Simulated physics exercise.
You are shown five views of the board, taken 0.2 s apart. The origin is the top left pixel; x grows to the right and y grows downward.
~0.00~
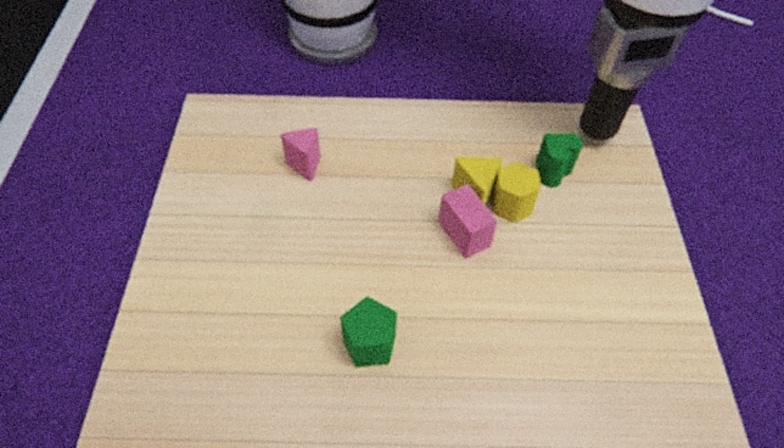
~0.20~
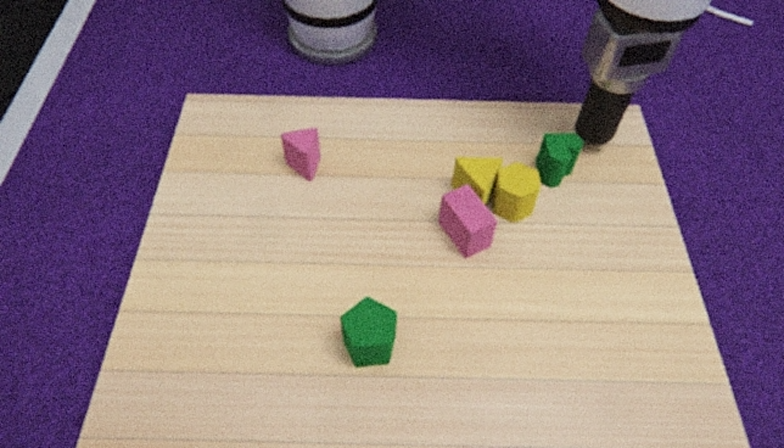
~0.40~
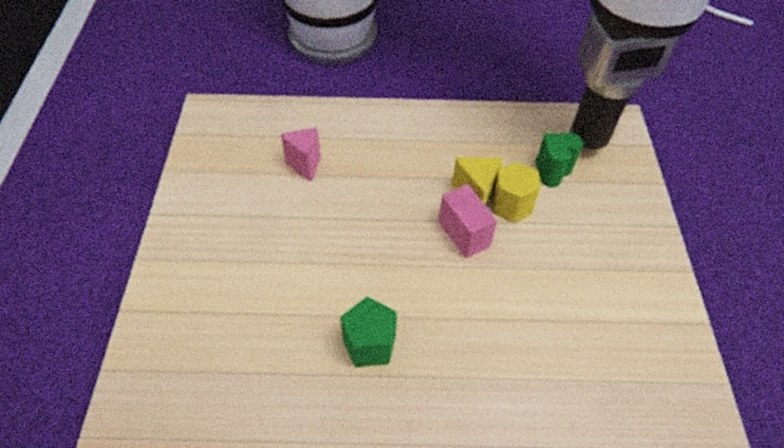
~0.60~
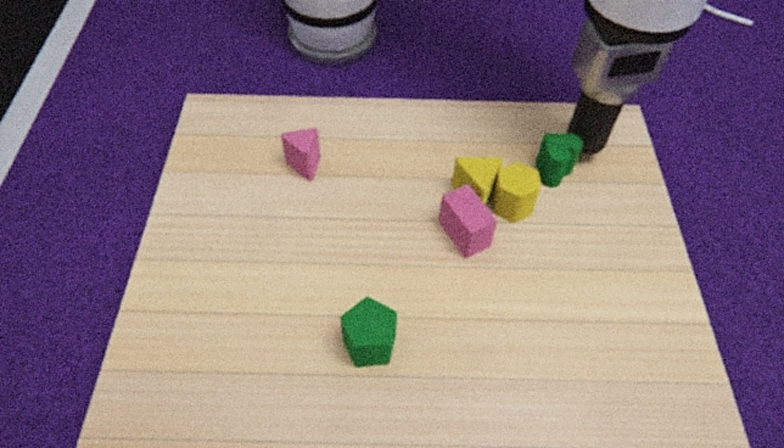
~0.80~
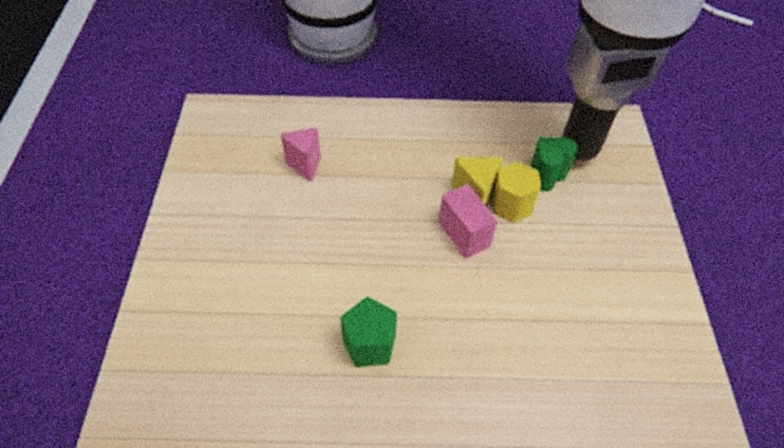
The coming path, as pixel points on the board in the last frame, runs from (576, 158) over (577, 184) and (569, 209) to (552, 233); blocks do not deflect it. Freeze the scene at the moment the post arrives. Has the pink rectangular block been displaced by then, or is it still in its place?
It is not moved.
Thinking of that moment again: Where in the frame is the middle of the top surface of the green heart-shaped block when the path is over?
At pixel (544, 165).
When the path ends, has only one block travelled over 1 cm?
I'd say yes.
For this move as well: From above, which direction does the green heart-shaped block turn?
It goes clockwise.
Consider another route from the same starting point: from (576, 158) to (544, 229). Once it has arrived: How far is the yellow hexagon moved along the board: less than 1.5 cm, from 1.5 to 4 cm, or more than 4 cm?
The block winds up 1.5 to 4 cm from where it is now.
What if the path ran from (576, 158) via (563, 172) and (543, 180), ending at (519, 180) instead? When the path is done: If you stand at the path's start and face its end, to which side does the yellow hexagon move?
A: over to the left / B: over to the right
The answer is A.
On the path given first. One third of the way, post at (582, 173); green heart-shaped block at (549, 160), turned 60° clockwise.
Two thirds of the way, post at (574, 199); yellow hexagon at (515, 179); green heart-shaped block at (544, 165), turned 110° clockwise.
At the end, post at (556, 223); pink rectangular block unmoved; yellow three-sided block at (477, 167); yellow hexagon at (514, 179); green heart-shaped block at (544, 165), turned 115° clockwise.
